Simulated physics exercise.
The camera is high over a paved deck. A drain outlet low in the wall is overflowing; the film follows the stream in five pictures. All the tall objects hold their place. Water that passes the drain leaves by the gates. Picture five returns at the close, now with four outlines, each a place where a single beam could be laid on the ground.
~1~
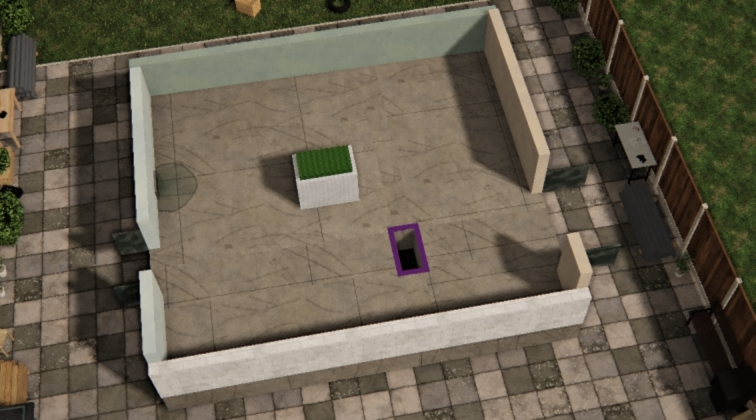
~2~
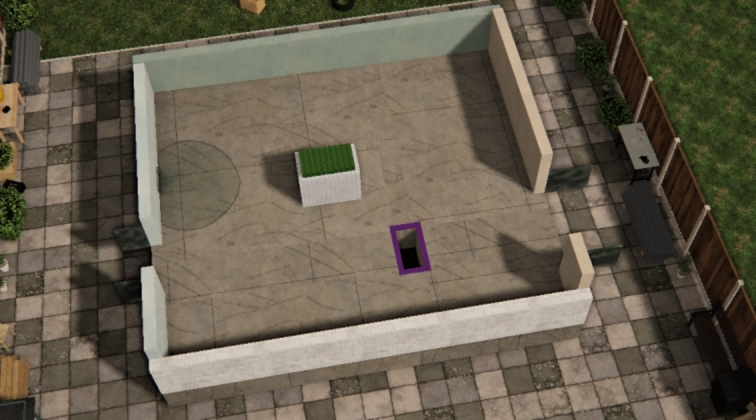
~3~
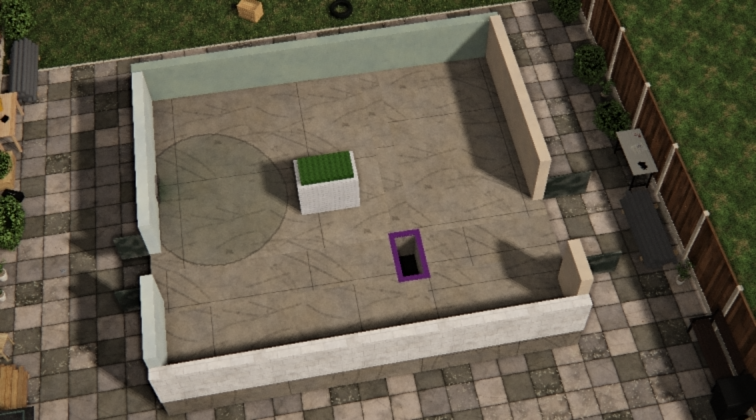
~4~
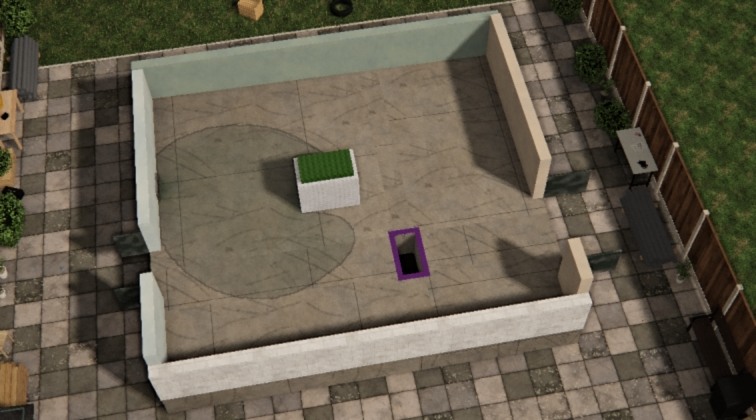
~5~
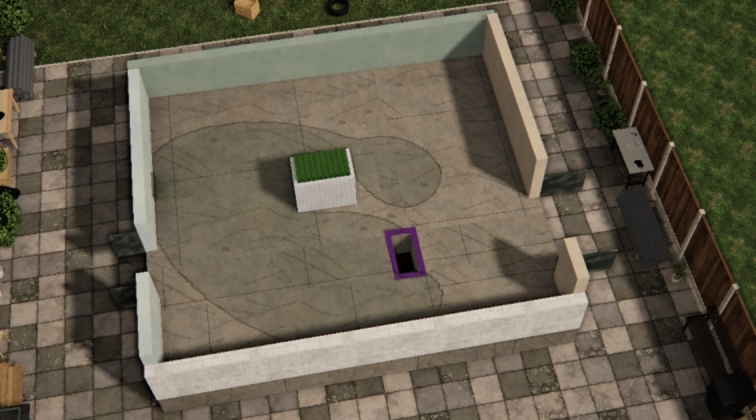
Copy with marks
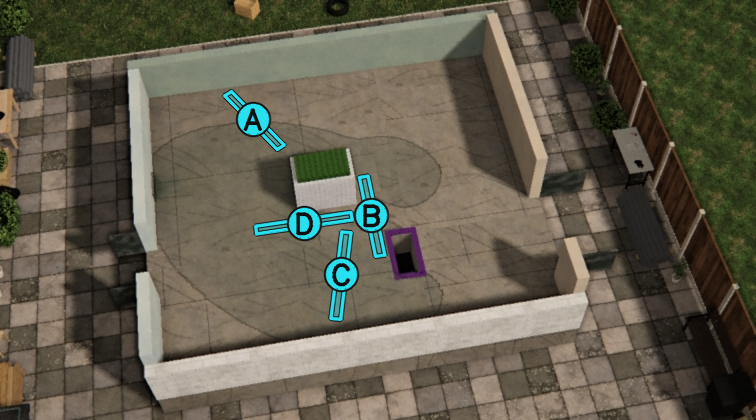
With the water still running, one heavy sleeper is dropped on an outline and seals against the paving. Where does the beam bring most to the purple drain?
Choose A.
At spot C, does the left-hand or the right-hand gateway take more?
The right gate.
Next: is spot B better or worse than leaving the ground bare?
It is worse.
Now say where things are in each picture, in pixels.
Outfall at (155, 185); purple drain at (408, 249); open gate at (544, 232); open gate at (162, 272); water covers 2 % of the ground and shows as far out as (188, 197); purple drain still dry.
Water covers 6 % of the ground and shows as far out as (232, 197); purple drain still dry.
Water covers 13 % of the ground and shows as far out as (270, 236); purple drain still dry.
Water covers 23 % of the ground and shows as far out as (340, 260); purple drain still dry.
Water covers 39 % of the ground and shows as far out as (429, 301); purple drain taking water.
On the marked copy, A from (228, 93) to (280, 147); B from (380, 255) to (363, 176); C from (335, 318) to (346, 232); D from (256, 230) to (351, 216).
With A, about 16 % of the stream runs into the purple drain, about 84 % out by the gates.
With B, about 6 % of the stream runs into the purple drain, about 93 % out by the gates.
With C, about 7 % of the stream runs into the purple drain, about 93 % out by the gates.
With D, about 7 % of the stream runs into the purple drain, about 92 % out by the gates.
